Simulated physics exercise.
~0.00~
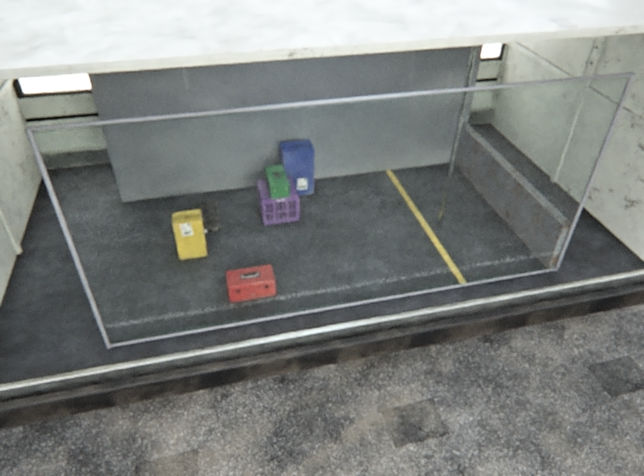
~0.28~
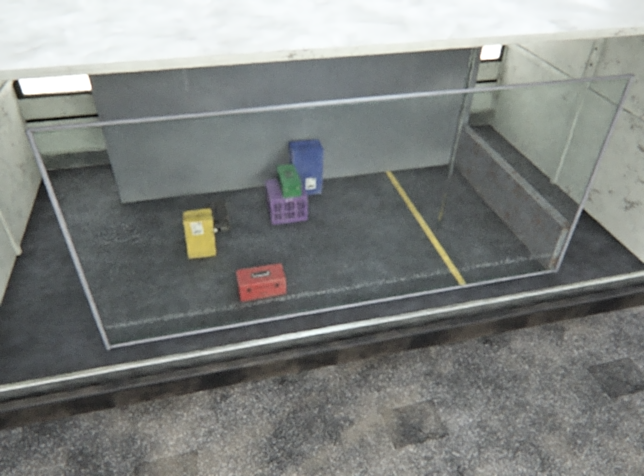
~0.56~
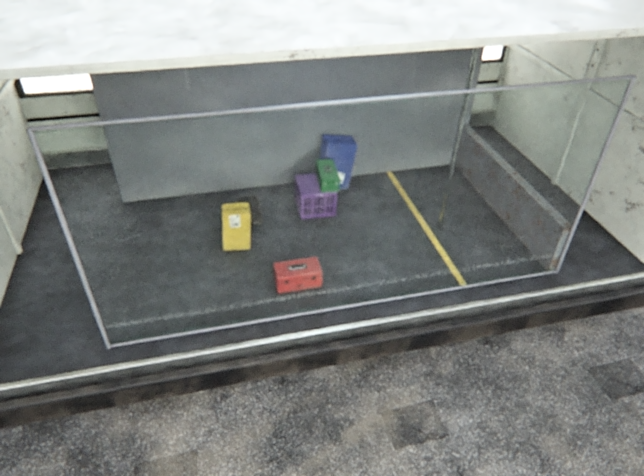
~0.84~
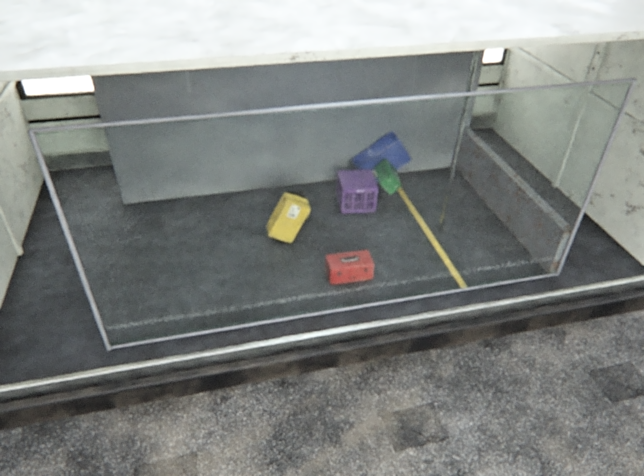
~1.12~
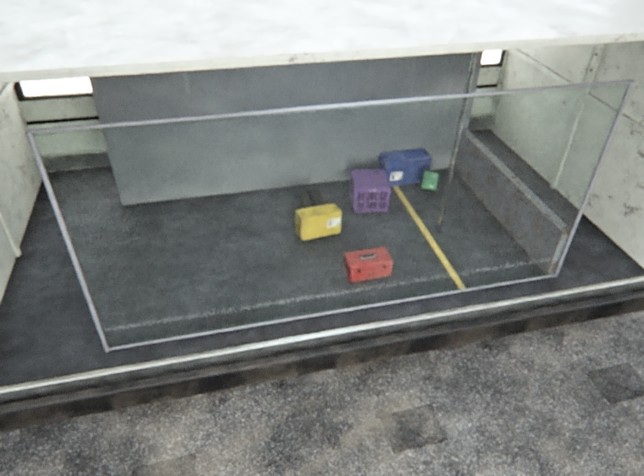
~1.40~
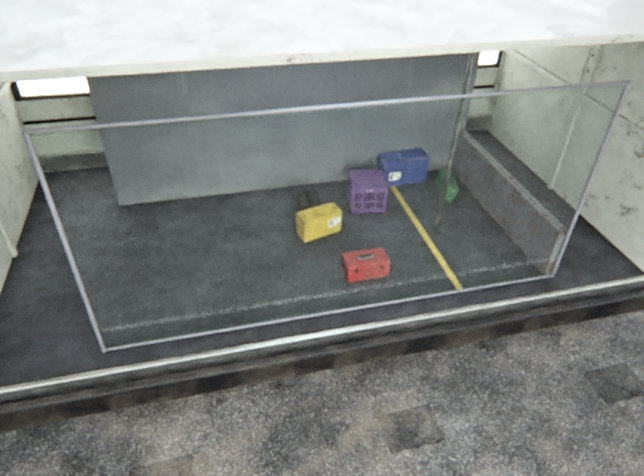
Boxes slide to the right across the dark floor of a bus bay, seen from above and in front through a clear panel. A yellow pack stands at the left, a red toolbox lies nearest, and a purple crate sits in the middle with a green toolbox and a tall blue box close behind, all left of a yellow line. As they slide, the blue box tilts and topples rightward, and the yellow pack tips onto its side. The green toolbox turns and crosses the line. Finally the blue box lies beyond the line, while the crate, red toolbox and yellow pack stop short.
